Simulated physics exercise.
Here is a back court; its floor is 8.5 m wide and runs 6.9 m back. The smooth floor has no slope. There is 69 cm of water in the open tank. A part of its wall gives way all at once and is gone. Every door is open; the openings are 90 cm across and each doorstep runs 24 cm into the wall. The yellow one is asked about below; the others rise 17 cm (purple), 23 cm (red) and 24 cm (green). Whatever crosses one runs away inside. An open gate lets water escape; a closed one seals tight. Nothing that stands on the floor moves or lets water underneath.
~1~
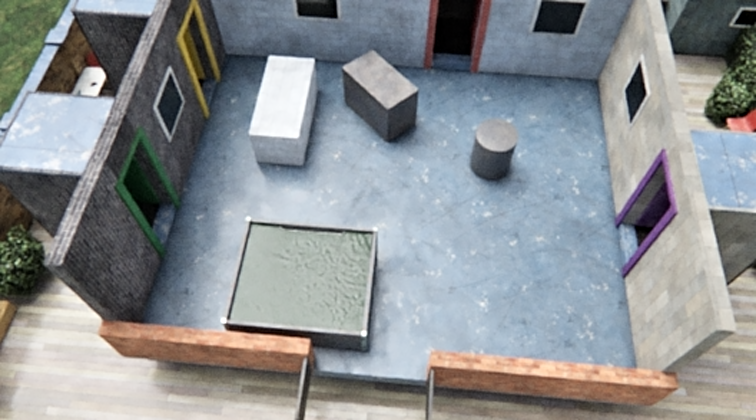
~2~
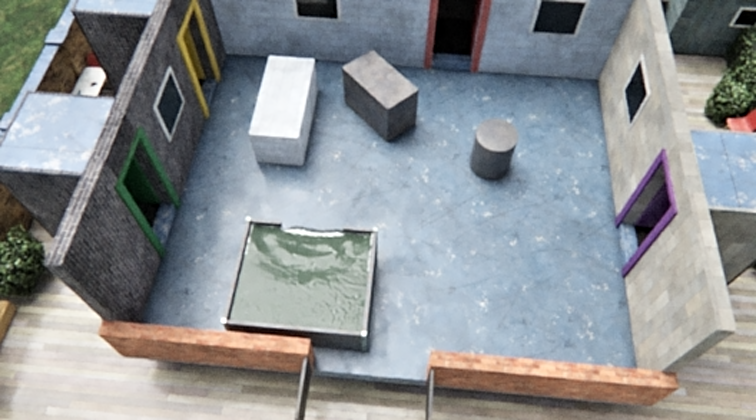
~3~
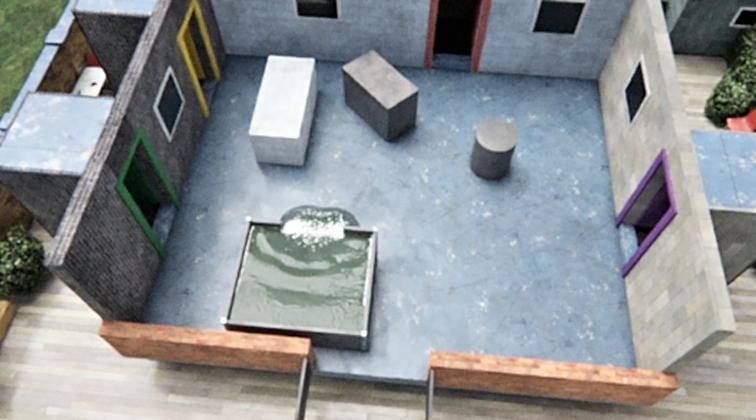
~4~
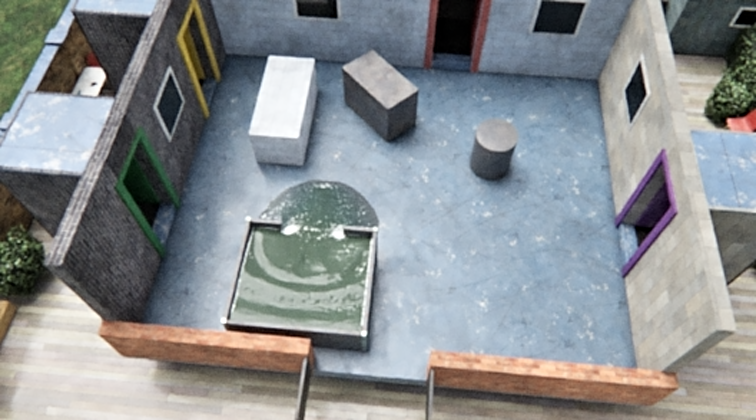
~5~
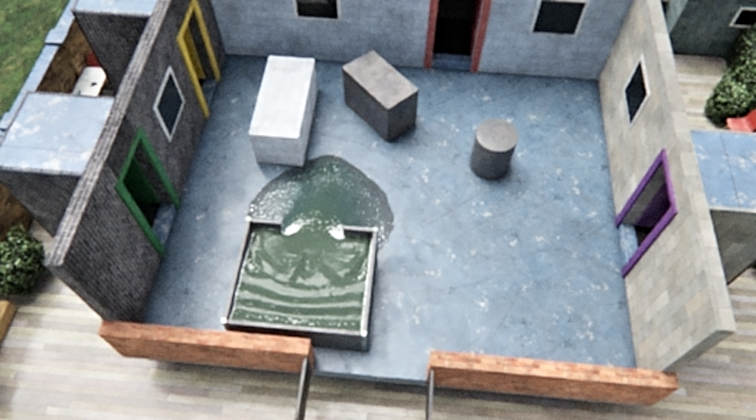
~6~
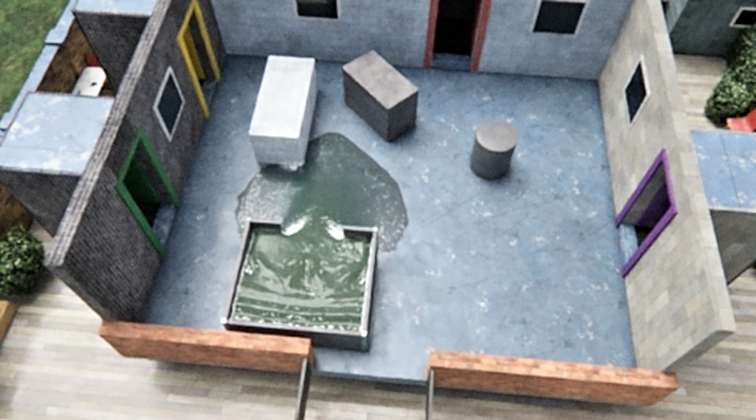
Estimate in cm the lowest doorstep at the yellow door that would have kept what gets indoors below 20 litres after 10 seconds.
About 8.5 cm.
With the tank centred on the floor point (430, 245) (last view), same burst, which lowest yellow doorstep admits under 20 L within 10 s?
About 6.5 cm.
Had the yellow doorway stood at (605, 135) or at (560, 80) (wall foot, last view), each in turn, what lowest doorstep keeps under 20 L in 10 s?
Roughly 7.5 and 7.5 cm.
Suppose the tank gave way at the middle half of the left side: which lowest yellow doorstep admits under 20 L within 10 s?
About 15 cm.
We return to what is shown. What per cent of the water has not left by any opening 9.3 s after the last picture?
Roughly 100 in a hundred.
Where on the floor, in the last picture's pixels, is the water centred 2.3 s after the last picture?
At about (323, 195).
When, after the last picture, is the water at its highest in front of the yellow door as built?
Around 4.0 s.
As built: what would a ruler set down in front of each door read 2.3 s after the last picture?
Depths in cm: Yellow 4, purple 0, red 4, green 6.
Then, 0.7 s after the last picture water covers 20 % of the floor, deepest (40 cm) near (312, 242); it has not reached the yellow door.
Then, 2.3 s after the last picture water covers 45 % of the floor, deepest (28 cm) near (334, 68); 4 cm at the yellow door, 0 litres in over its 12 cm doorstep.
Then, 9.3 s after the last picture water covers 85 % of the floor, deepest (13 cm) near (136, 339); 7 cm at the yellow door, 3 litres in over its 12 cm doorstep.
At the yellow door as built, the water peaked near 13 cm, 3.9 s after the last picture.
With a doorstep of 7.5 cm, 32 litres would have come in within the 10 s; with 10 cm, 10 litres. So under 20 litres takes about 8.5 cm.
